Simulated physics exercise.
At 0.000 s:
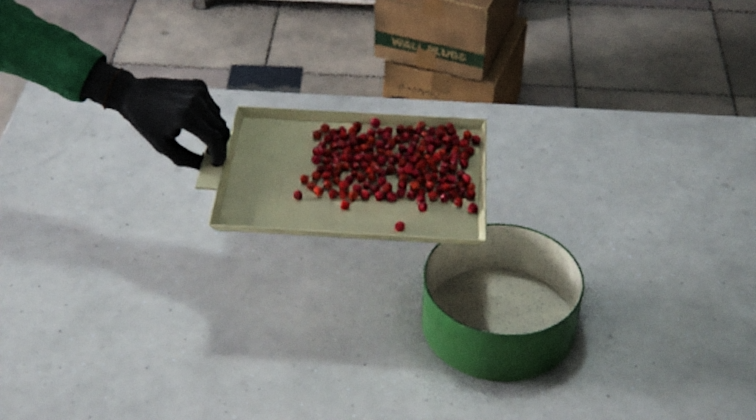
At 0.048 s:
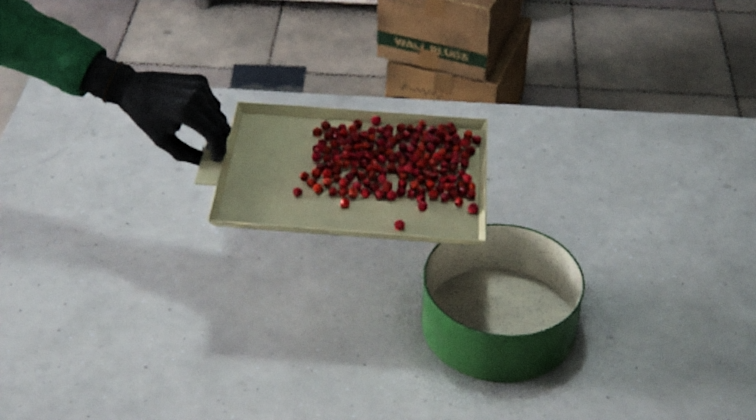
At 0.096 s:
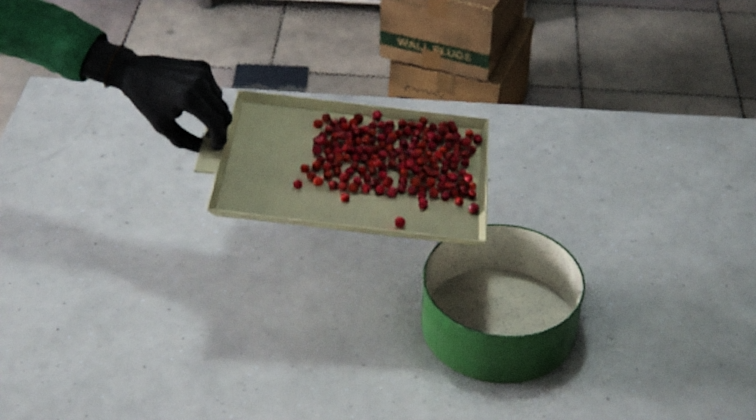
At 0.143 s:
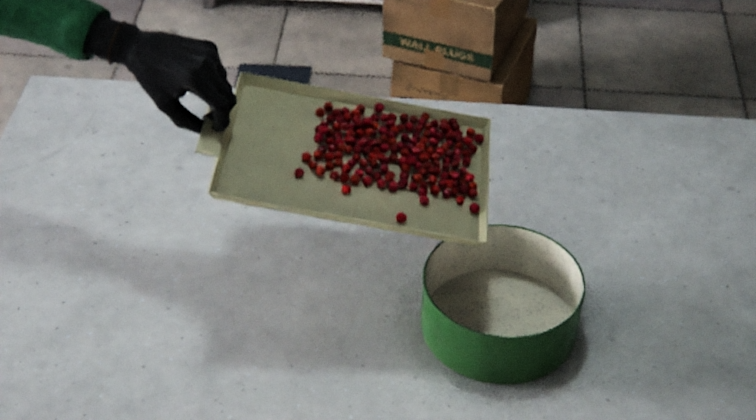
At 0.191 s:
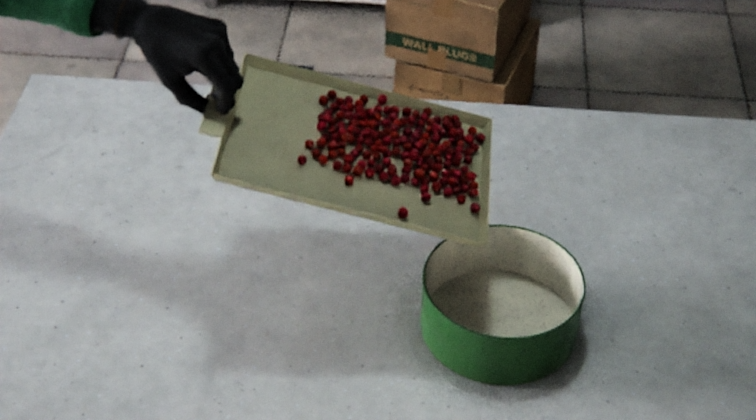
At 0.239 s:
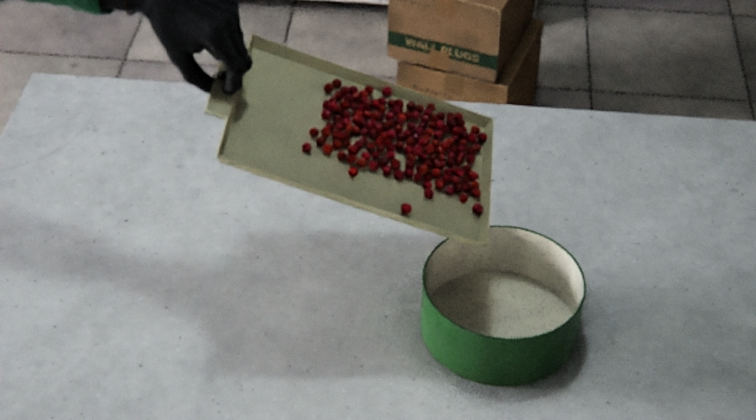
At a pale grey table, a black-gloved hand in a green sleeve held a tray of small red berry-like pieces beside a green pot, then raised the left end steadily, tilting the tray down toward the right.
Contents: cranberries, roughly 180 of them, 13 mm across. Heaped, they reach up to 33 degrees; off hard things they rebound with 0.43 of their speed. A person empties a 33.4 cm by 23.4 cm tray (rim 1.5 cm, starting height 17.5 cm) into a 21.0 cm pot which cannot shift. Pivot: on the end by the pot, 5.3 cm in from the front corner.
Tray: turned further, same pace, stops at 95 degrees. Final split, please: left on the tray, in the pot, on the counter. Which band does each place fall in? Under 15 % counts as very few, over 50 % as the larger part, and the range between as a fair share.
Tray: Very few. Pot: The larger part. Counter: A fair share.
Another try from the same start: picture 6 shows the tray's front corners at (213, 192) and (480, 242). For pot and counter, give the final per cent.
Pot 100, counter 0.
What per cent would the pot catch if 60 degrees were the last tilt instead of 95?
Around 40 %, I reckon.
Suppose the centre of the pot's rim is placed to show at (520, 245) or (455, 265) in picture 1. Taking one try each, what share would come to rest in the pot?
Spot one: Some 80 per cent; spot two: Some 45 per cent.
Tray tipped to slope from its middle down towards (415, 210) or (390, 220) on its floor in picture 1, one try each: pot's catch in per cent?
Roughly 100 % for the first direction, roughly 70 % for the second.
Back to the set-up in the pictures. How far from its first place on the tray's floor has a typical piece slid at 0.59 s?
Displacement on the tray: About 6 cm.
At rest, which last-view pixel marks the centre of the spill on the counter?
The spill's middle ends up near (546, 249).
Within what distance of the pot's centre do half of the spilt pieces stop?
About 18 cm.
Then, at 0.59 s, tilt 56 degrees; the tray holds 100 %, the pot 0 %.
After 0.82 s, tilt 81 degrees; the tray holds 40 %, the pot 20 %.
After 1.16 s, tilt 95 degrees; the tray holds 0 %, the pot 60 %.
In the end, at 1.8 s, tray 0 %, pot 60 %, counter 40 %.
